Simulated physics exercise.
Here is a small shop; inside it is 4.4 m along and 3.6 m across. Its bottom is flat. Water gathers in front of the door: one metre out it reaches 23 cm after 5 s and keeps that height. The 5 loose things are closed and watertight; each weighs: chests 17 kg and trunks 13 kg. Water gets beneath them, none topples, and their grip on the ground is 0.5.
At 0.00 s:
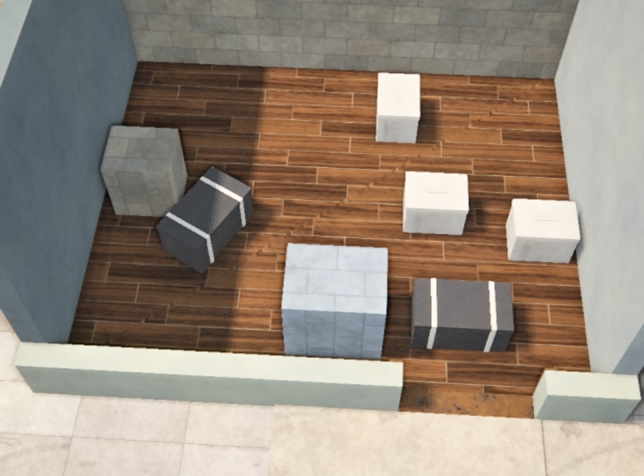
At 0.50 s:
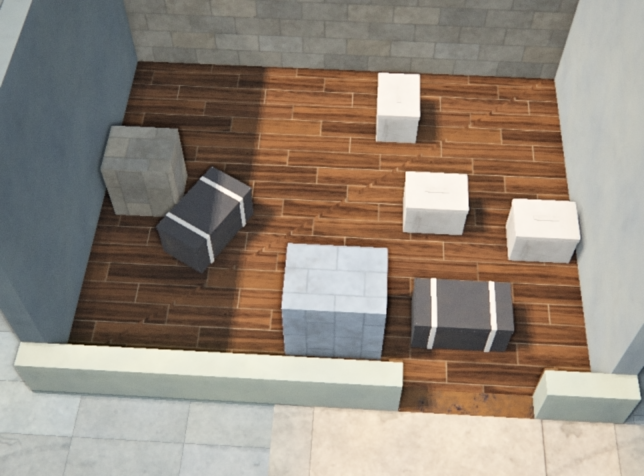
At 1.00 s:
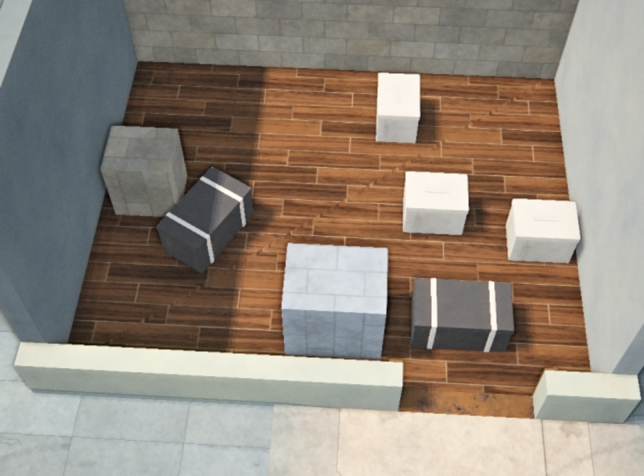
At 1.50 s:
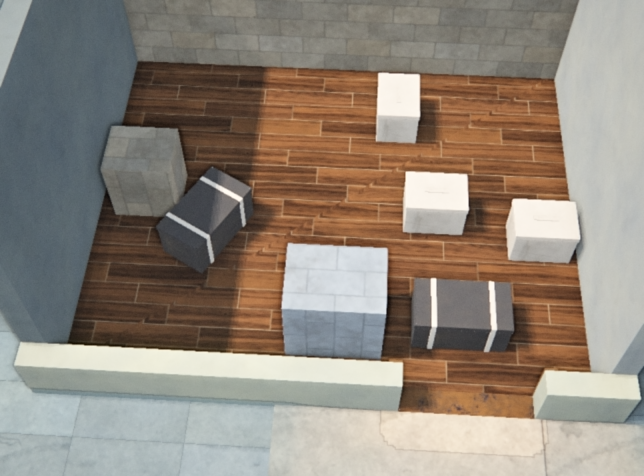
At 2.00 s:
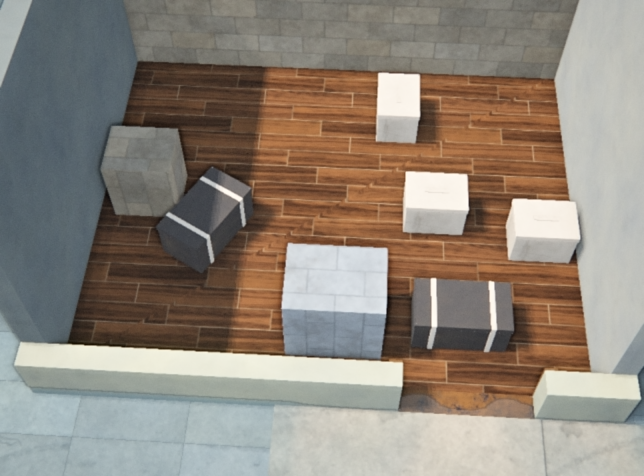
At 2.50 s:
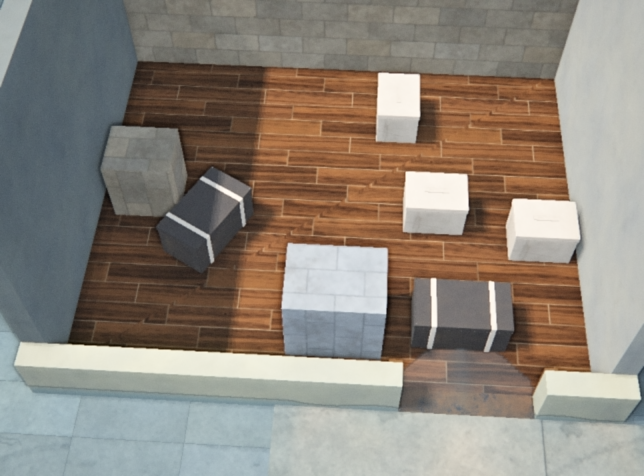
Water spreads over the pale paving outside a small open-topped room, then creeps into the doorway gap at the lower right, while the white, grey and dark banded boxes on the wooden floor stay still.
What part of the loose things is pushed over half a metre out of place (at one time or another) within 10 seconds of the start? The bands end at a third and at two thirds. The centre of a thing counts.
Share: Two thirds or above.
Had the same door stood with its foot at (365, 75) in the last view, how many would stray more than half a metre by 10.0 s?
Then 3.
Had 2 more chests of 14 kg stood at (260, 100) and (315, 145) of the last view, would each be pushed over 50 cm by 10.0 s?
In turn: Past it, over.
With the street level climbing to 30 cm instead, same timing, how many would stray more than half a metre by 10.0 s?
Then 4.
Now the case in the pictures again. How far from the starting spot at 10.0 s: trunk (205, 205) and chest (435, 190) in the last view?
In turn: 0 cm, 200 cm.
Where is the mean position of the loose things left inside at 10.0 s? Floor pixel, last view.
Around (259, 133).
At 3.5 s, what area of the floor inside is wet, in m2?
Roughly 1.5 m2.
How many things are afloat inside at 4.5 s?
At that moment 0.
After 3.5 s 0 of 5 are over 50 cm from their spots; 0 afloat.
After 4.5 s 1 of 5 are over 50 cm from their spots; 0 afloat.
After 7.0 s 3 of 5 are over 50 cm from their spots; 2 afloat.
After 10.0 s 4 of 5 are over 50 cm from their spots, and 4 have been at some point; 4 afloat.
